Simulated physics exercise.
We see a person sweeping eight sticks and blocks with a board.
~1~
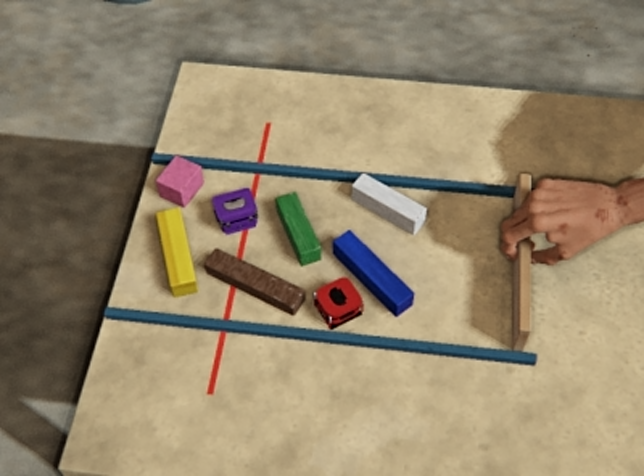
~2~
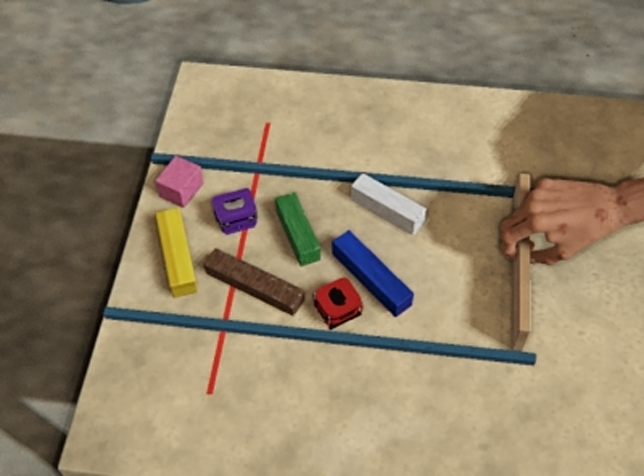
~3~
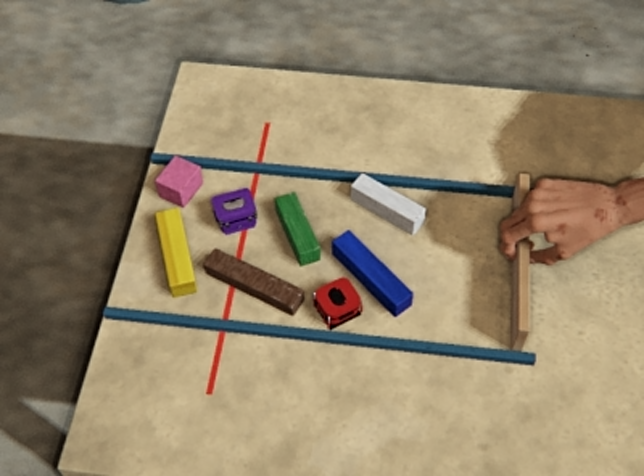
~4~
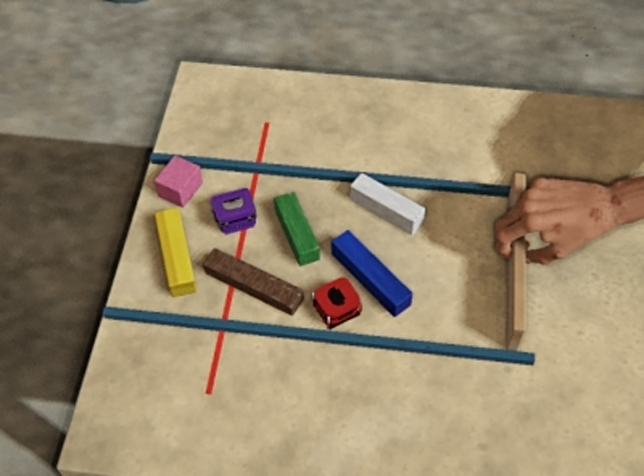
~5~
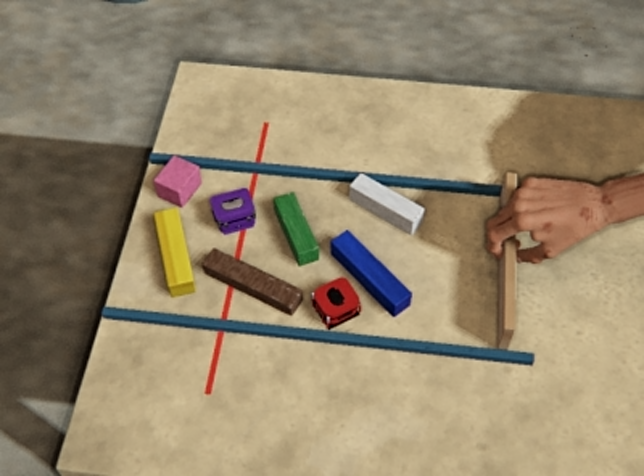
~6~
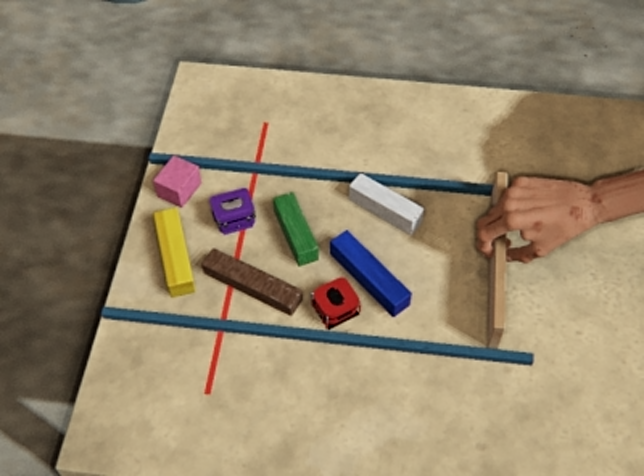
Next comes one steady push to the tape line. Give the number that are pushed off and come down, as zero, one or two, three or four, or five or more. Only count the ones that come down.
Watch it: Nothing goes plunging down.
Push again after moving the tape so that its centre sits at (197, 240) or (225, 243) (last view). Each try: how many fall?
2 and 0 down on the floor.
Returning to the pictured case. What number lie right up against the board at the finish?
The count in contact is 3.
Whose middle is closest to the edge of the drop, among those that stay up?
That's the pink block.
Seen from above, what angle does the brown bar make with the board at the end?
It is near 20° out of line.
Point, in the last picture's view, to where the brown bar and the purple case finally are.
Final centres, in order: Near (174, 252), near (185, 196).
Early on, none off yet; pink block at rest near (178, 182); yellow stick at rest near (174, 252); purple case at rest near (233, 212).
A while later, none off yet; pink block at rest near (178, 182); yellow stick at rest near (172, 252); purple case at rest near (233, 212).
Finally, the number that fall off is zero.
